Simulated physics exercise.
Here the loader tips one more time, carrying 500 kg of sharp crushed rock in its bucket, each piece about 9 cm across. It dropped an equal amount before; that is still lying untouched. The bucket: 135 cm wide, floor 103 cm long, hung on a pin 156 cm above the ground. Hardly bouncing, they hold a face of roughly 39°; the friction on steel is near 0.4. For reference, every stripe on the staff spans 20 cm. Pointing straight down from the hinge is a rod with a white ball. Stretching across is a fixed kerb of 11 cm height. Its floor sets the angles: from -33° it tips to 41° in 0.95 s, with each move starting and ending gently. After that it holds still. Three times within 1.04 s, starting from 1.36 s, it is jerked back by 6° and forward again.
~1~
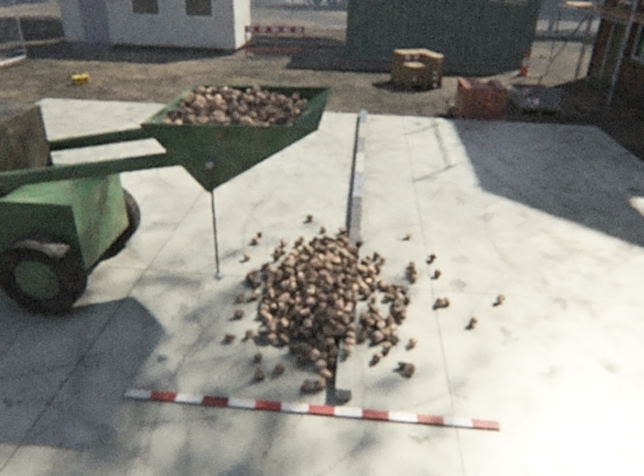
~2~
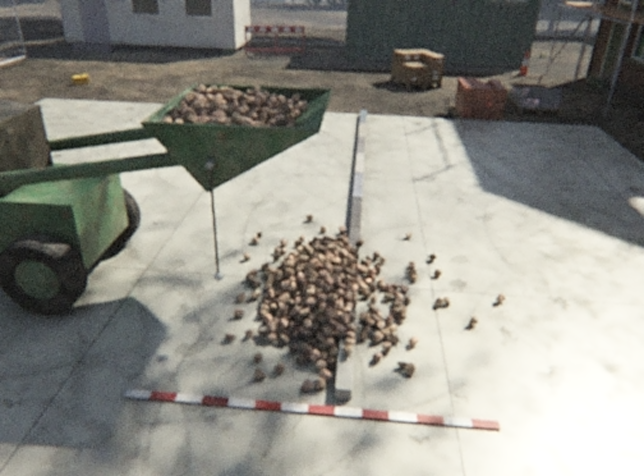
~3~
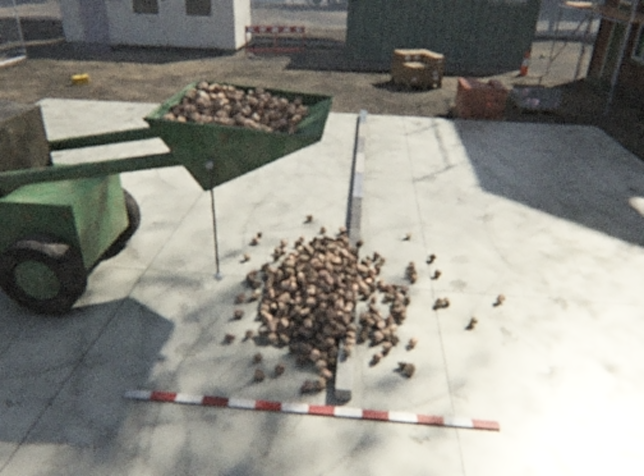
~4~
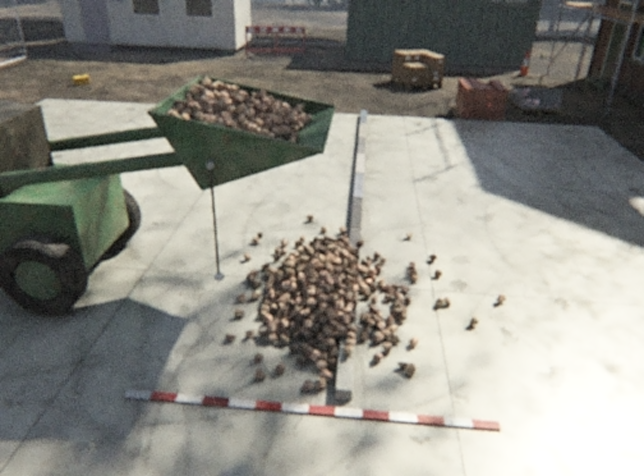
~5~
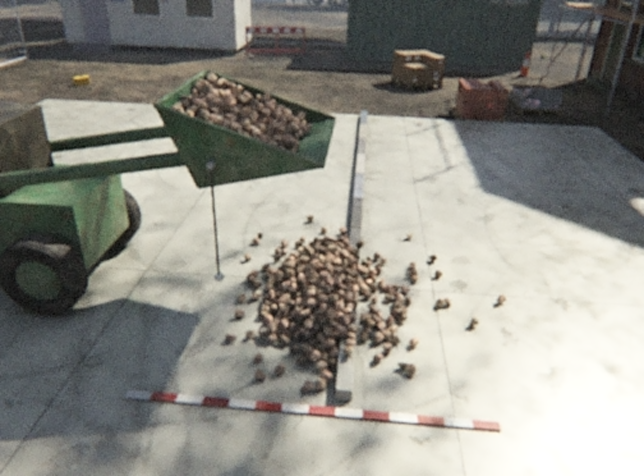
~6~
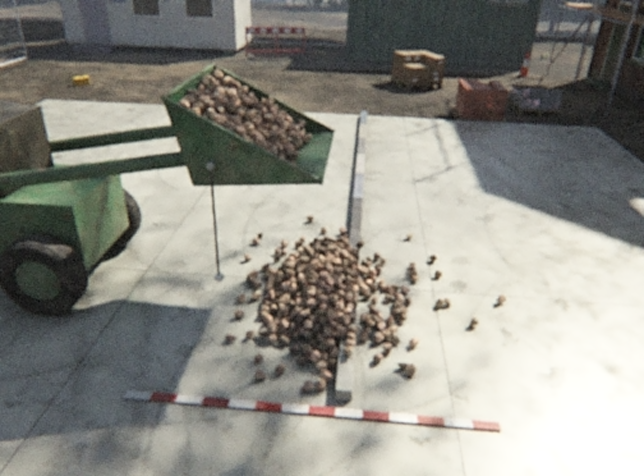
A green loader held its bucket of brown stones above a scattered heap on the pale concrete, then slowly tilted the bucket forward, its right lip dipping while the heap below stayed unchanged.
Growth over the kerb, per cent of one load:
62 percent.
Then, 0.3 s after the last picture the floor is at 29°; in per cent of one load, 100 in the bucket, 89 on this side of the kerb, 11 over the kerb; the foremost stones are at (443, 282).
Then, 0.6 s after the last picture the floor is at 41°; in per cent of one load, 86 in the bucket, 102 on this side of the kerb, 11 over the kerb; the foremost stones are at (443, 282).
Then, 2.4 s after the last picture the floor is at 41°; in per cent of one load, 0 in the bucket, 126 on this side of the kerb, 74 over the kerb; the foremost stones are at (501, 327).
Then, 5.3 s after the last picture the floor is at 41°; in per cent of one load, 0 in the bucket, 126 on this side of the kerb, 74 over the kerb; the foremost stones are at (501, 327). Net gain over the kerb, 62.
